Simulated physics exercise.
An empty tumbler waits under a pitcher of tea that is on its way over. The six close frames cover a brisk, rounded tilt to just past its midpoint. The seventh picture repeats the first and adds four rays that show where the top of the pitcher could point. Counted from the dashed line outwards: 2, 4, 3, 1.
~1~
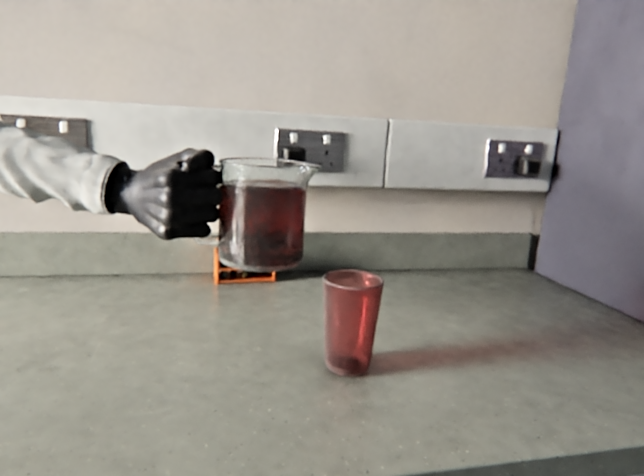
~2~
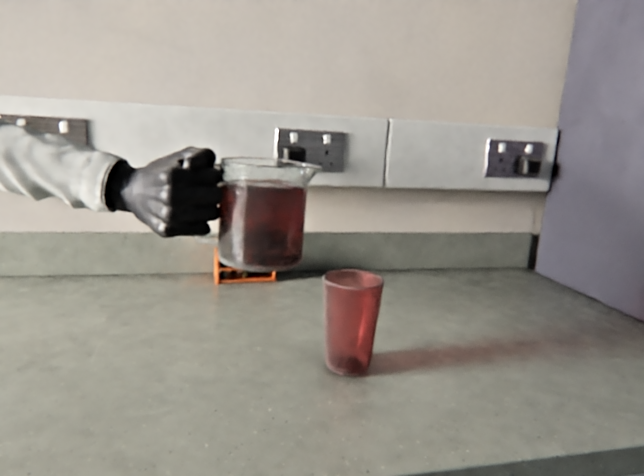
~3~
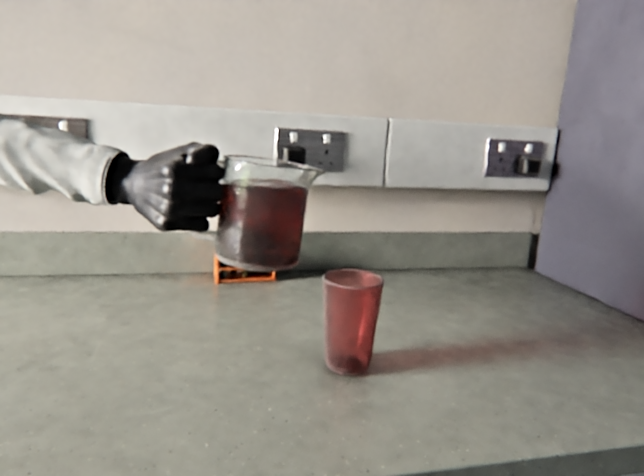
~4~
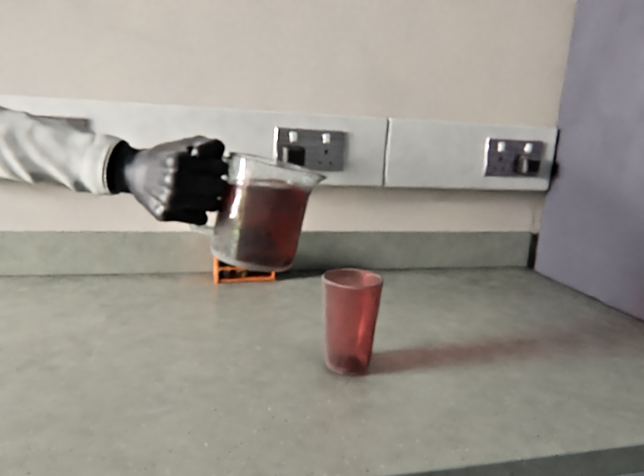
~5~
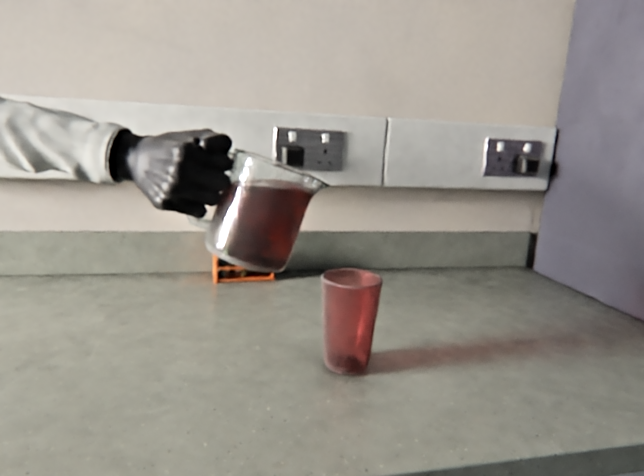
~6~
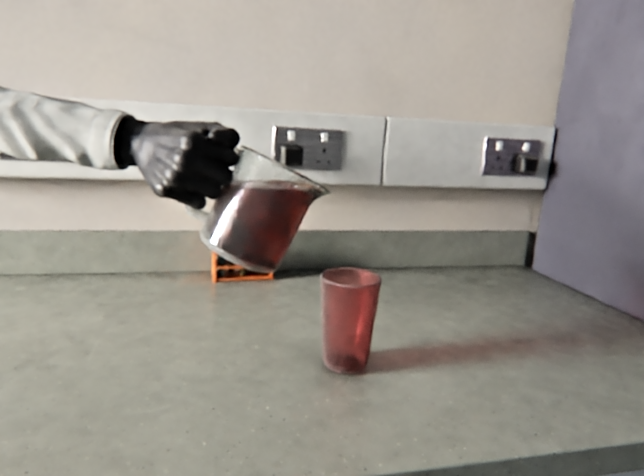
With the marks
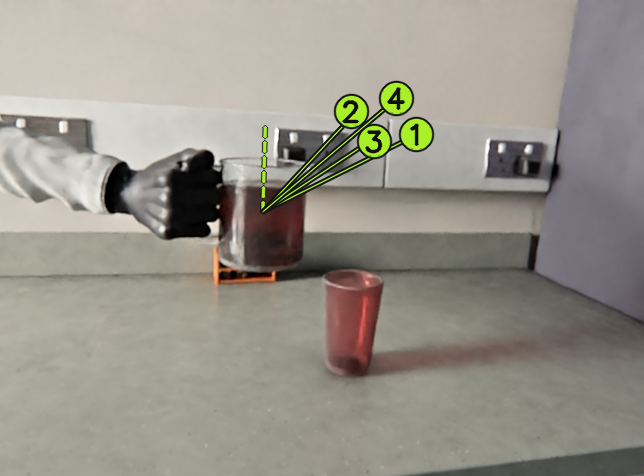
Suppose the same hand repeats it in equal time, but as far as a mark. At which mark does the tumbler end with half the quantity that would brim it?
Tilt 3.
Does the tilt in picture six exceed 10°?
Yes, it does.
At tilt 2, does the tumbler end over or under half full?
Under half.
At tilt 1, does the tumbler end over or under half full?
Over.
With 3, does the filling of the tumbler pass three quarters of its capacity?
No.
In lime, 1 at (401, 142); 2 at (342, 126); 3 at (358, 148); 4 at (384, 109).
For tilt 1, the tumbler ends with about 70 % of what it can hold.
For tilt 2, the tumbler ends with about 22 % of what it can hold.
For tilt 3, the tumbler ends with about 51 % of what it can hold.
For tilt 4, the tumbler ends with about 35 % of what it can hold.
